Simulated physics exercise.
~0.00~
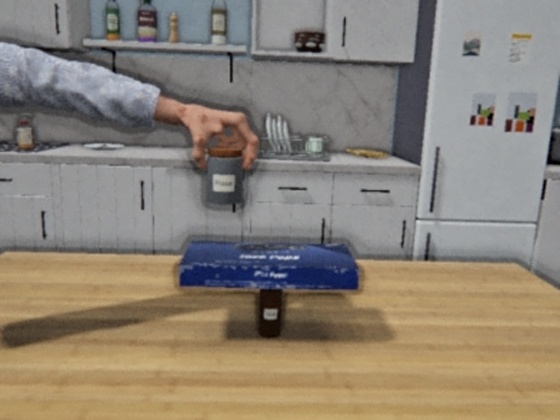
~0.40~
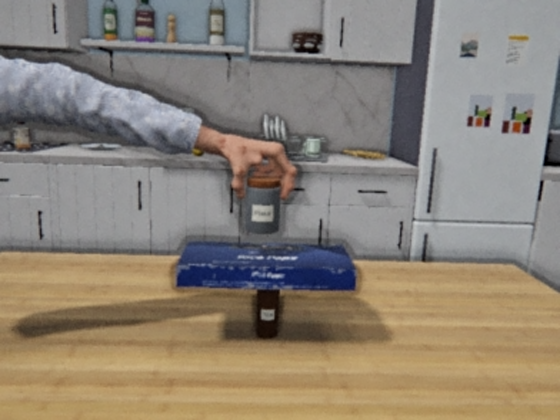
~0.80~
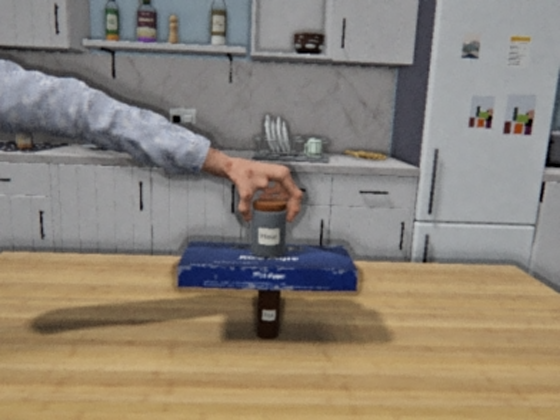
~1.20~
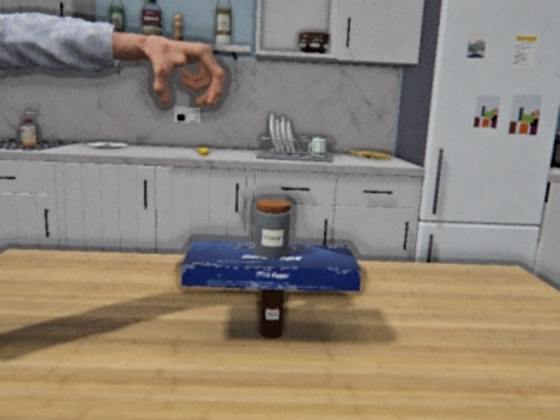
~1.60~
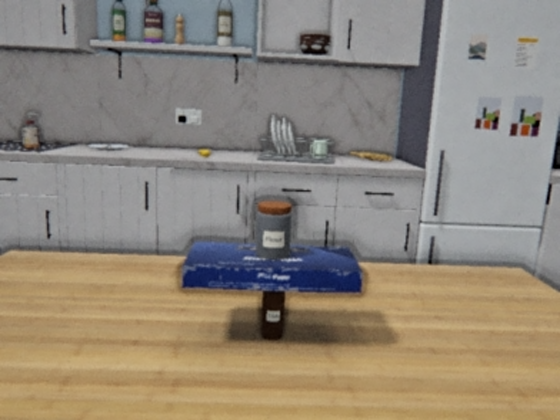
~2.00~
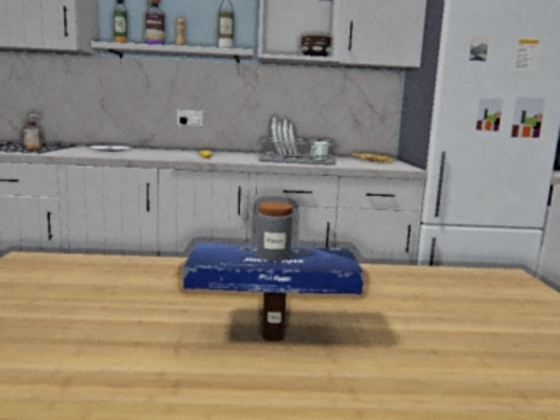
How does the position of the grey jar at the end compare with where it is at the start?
At the start the grey jar is held in the air above the blue packet, a little to the left of its middle. At the end it is further right and lower, standing upright on the middle of the packet.
A hand in a grey sleeve reaches in from the left of a kitchen, holding a grey jar with an orange-brown lid above a wooden table, seen from the front by a slightly swaying camera. On the table, a wide blue packet lies balanced across a small brown shaker. The hand carries the jar right and down, then lowers it onto the middle of the packet. It lets go and draws back to the upper left, leaving the view. The jar stays upright, and the packet and shaker stay in place, with the stack still standing.
